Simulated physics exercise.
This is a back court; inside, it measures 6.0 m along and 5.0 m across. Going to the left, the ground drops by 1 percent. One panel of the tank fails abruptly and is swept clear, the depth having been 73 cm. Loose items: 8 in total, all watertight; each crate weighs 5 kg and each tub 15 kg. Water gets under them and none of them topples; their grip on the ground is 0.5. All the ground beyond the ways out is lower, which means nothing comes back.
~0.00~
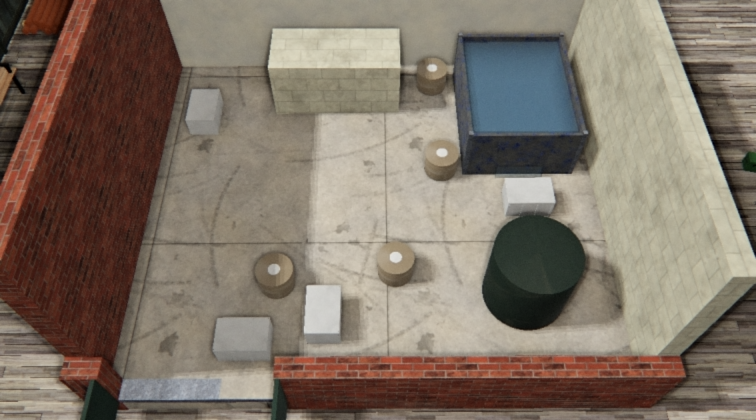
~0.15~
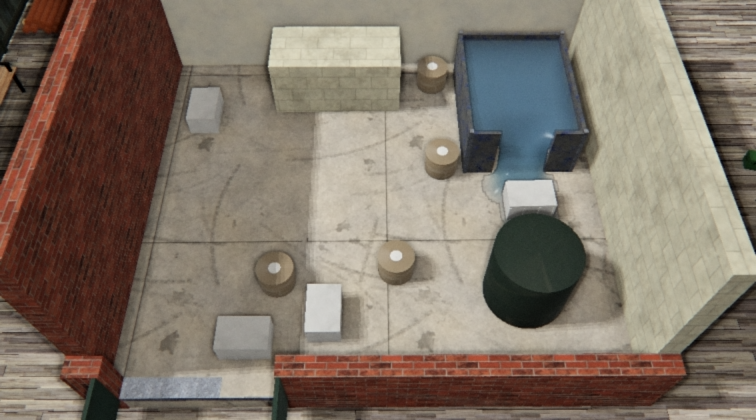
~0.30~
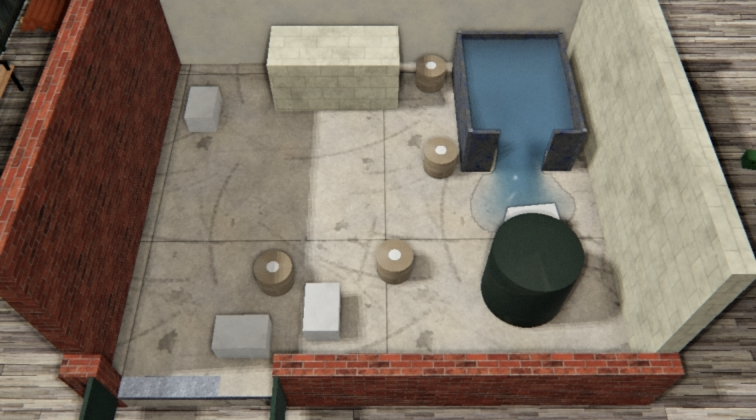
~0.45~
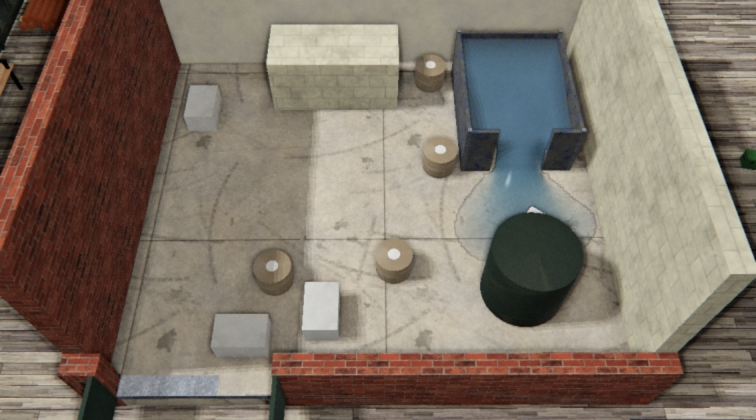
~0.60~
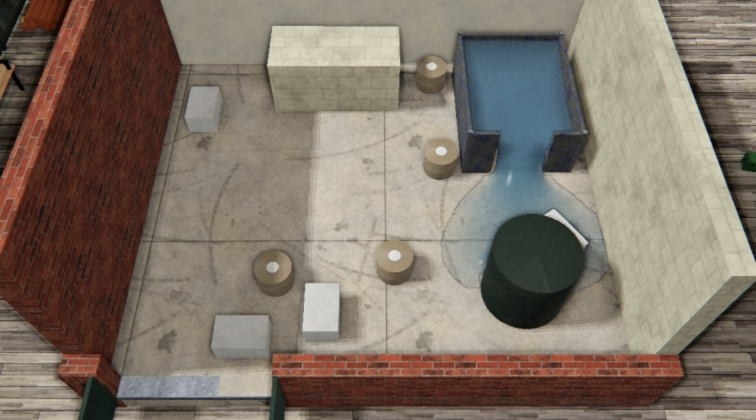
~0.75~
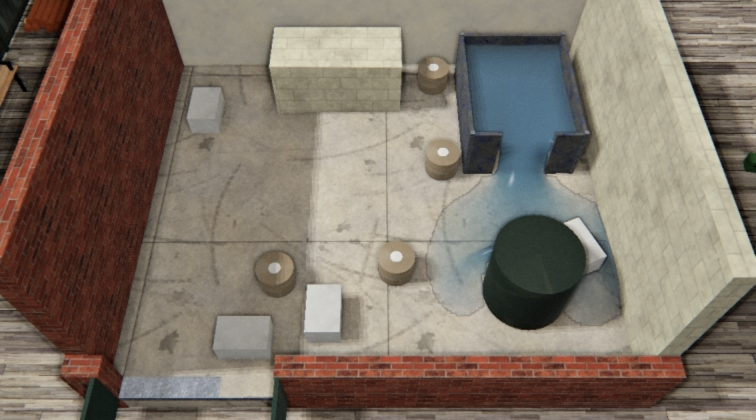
Blue tank in a walled court opening at the front, water spreading around a green cylinder and pushing a white crate rightward.
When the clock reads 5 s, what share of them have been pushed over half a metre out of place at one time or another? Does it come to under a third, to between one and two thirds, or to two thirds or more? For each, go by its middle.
Share: Middle band, from a third up to but not reaching two thirds.
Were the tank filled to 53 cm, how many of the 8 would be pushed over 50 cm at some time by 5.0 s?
Then the count would be 4.
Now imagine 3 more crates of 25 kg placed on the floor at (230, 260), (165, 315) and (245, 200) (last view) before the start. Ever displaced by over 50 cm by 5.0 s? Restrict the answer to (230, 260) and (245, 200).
The first comes out within the limit, the second within the limit.
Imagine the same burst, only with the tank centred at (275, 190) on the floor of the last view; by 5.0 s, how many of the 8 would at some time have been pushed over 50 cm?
So the tally would be 3.
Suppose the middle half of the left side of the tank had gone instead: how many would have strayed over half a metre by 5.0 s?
Result: 1 of them.
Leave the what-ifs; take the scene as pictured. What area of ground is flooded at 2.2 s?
That flooded area is roughly 13 m2.
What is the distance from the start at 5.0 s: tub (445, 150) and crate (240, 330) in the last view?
In turn: 0 cm, 300 cm.
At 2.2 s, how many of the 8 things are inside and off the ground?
Total: 2.
After 1.1 s 1 of 8 are over 50 cm from their spots; 1 afloat.
After 2.2 s 2 of 8 are over 50 cm from their spots; 2 afloat.
After 3.5 s 4 of 8 are over 50 cm from their spots; 1 afloat.
After 5.0 s 5 of 8 are over 50 cm from their spots, and 5 have been at some point; 2 afloat.
